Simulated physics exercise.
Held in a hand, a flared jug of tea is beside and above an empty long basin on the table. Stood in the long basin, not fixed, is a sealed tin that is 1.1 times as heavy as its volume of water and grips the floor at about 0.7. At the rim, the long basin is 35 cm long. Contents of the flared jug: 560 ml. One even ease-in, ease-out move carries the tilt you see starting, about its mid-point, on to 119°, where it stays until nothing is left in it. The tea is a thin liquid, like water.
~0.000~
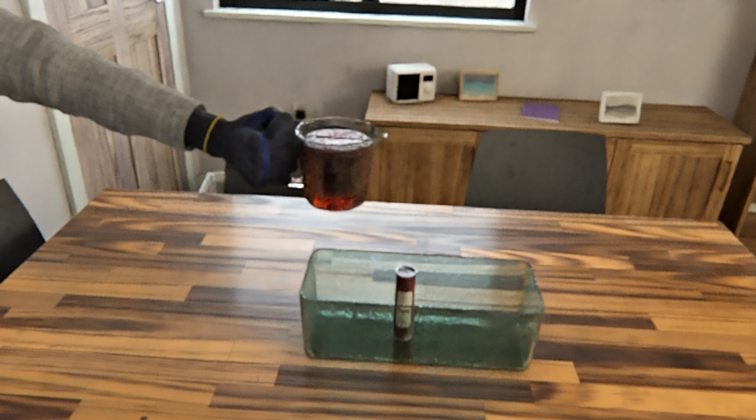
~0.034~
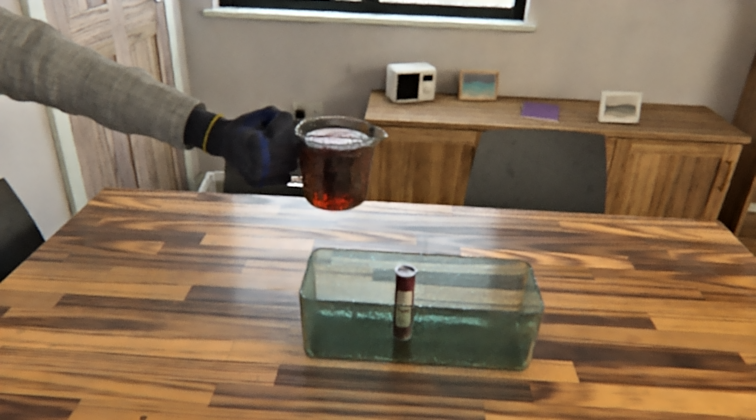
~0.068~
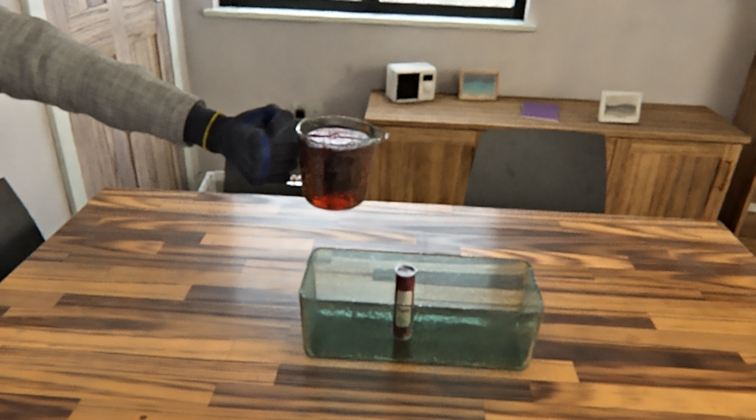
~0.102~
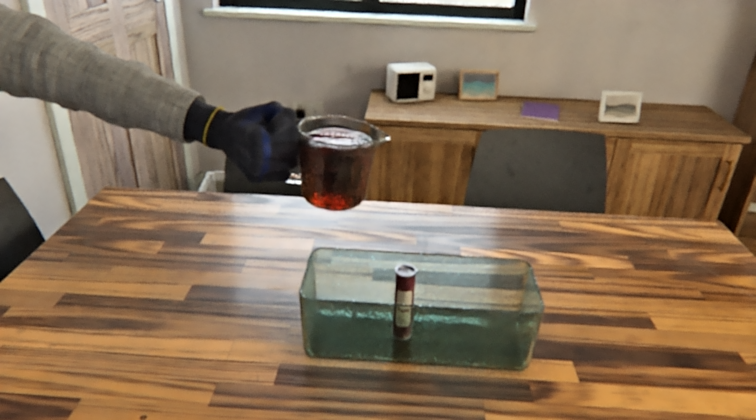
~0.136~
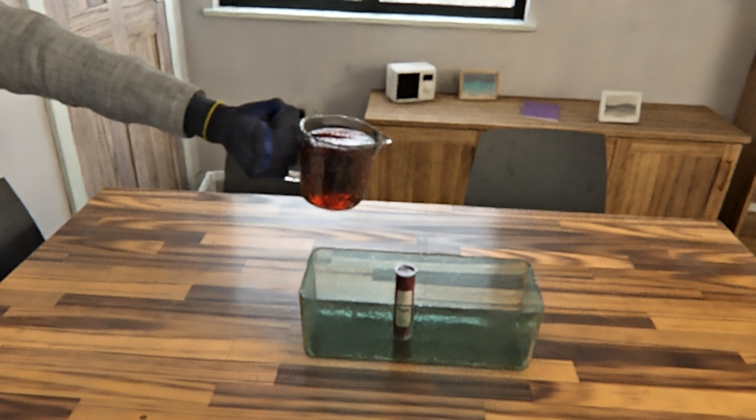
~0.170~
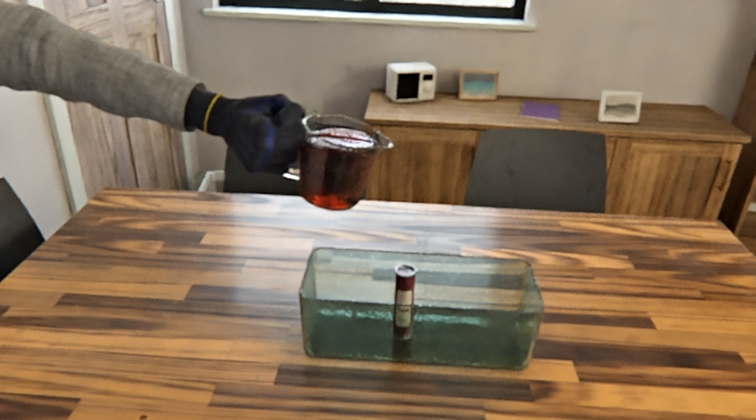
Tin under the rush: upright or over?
Upright.
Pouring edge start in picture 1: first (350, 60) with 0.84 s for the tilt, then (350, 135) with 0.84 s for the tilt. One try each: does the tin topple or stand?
Trial 1 - tin tips; trial 2 - tin tips.
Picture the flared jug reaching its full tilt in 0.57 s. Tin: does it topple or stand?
The tin tumbles.
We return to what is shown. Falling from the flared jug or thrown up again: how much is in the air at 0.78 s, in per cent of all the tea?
Something like 20 per cent is in the air then.
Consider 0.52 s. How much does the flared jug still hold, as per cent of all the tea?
At that time about 64 in a hundred parts are still held.
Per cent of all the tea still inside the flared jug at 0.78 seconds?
6 per cent or thereabouts.
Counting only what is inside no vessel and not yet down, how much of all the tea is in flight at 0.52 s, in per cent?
30 %.
By 0.52 s the tilt is 81° and 63 per cent is still to pour; the tin stands where it began.
By 0.78 s the tilt is 117° and 6 per cent is still to pour; the tin stands where it began.
By 1.05 s the tilt is 119° and 0 per cent is still to pour; the tin leans 7°.
By 1.34 s the tilt is 119° and 0 per cent is still to pour; the tin stands where it began.
At rest the tin stands where it began.
